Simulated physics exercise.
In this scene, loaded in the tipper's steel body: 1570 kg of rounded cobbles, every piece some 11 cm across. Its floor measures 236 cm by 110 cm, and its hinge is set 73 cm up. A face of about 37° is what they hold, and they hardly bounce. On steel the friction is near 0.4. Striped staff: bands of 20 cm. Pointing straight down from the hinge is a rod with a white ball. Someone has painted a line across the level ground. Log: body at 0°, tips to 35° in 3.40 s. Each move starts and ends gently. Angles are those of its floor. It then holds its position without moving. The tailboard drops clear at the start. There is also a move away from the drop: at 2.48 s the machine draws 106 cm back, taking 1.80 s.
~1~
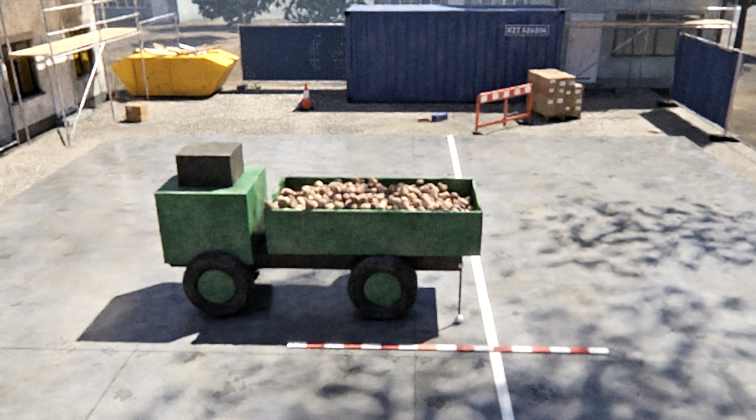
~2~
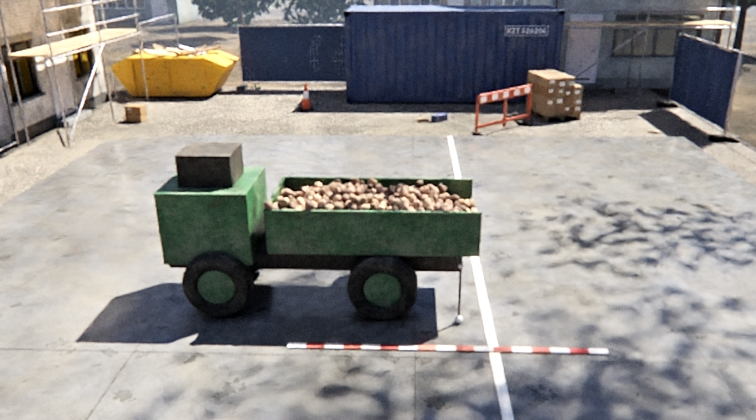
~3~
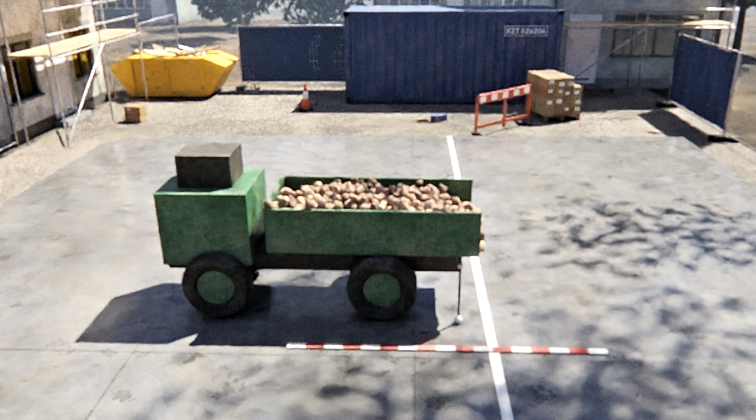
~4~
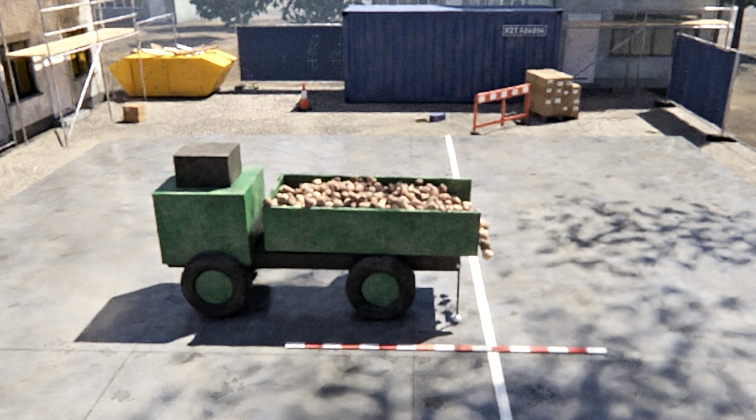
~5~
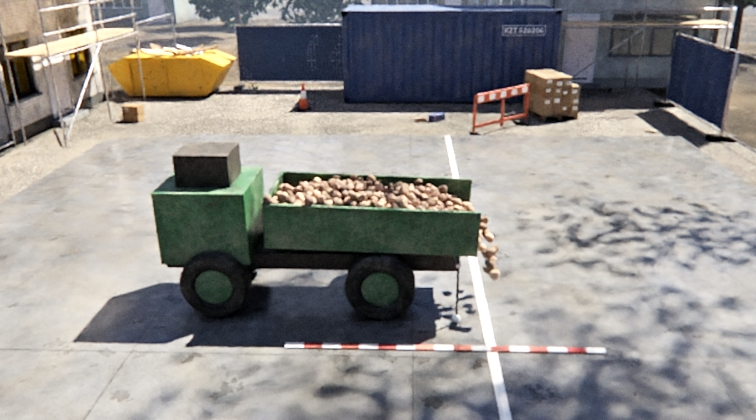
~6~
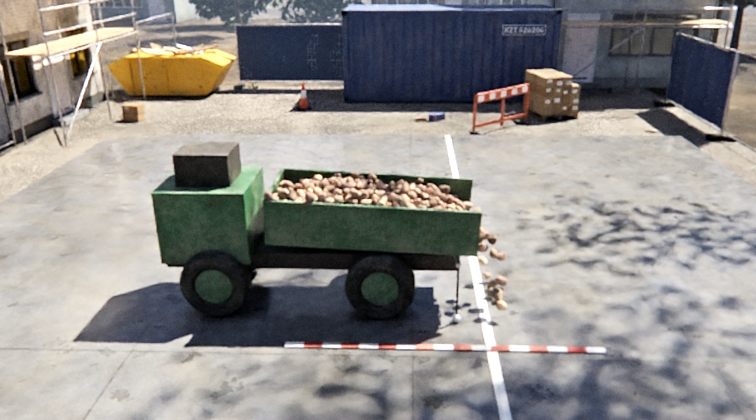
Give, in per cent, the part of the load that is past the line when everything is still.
Close to 60 in every hundred.
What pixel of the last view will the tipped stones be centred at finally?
Near (496, 286).
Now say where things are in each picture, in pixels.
In the first frame, lip at (480, 256), floor tilted 0°, highest stones at (354, 190).
In the second frame, the body is at 0°, its lip at (479, 256); the top of the load is at (354, 190).
In the third frame, the body is at 1°, its lip at (479, 256); the top of the load is at (354, 189); 1 % has left.
In the fourth frame, lip at (478, 256), floor tilted 1°, highest stones at (353, 188); 2 % has left.
In the fifth frame, lip at (477, 256), floor tilted 2°, highest stones at (353, 187); 3 % has left.
In the sixth frame, the body is at 3°, its lip at (477, 256); the top of the load is at (335, 184); 3 % has left.
A little later the floor is at 30°; 67 % in the body, 4 % short of the line, 29 % past the line; the foremost stones are at (569, 291).
Then the floor is at 35°; 10 % in the body, 32 % short of the line, 58 % past the line; the foremost stones are at (612, 290).
Later still the floor is at 35°; 0 % in the body, 38 % short of the line, 62 % past the line; the foremost stones are at (622, 291).
In the end the floor is at 35°; 0 % in the body, 38 % short of the line, 62 % past the line; the foremost stones are at (622, 291).
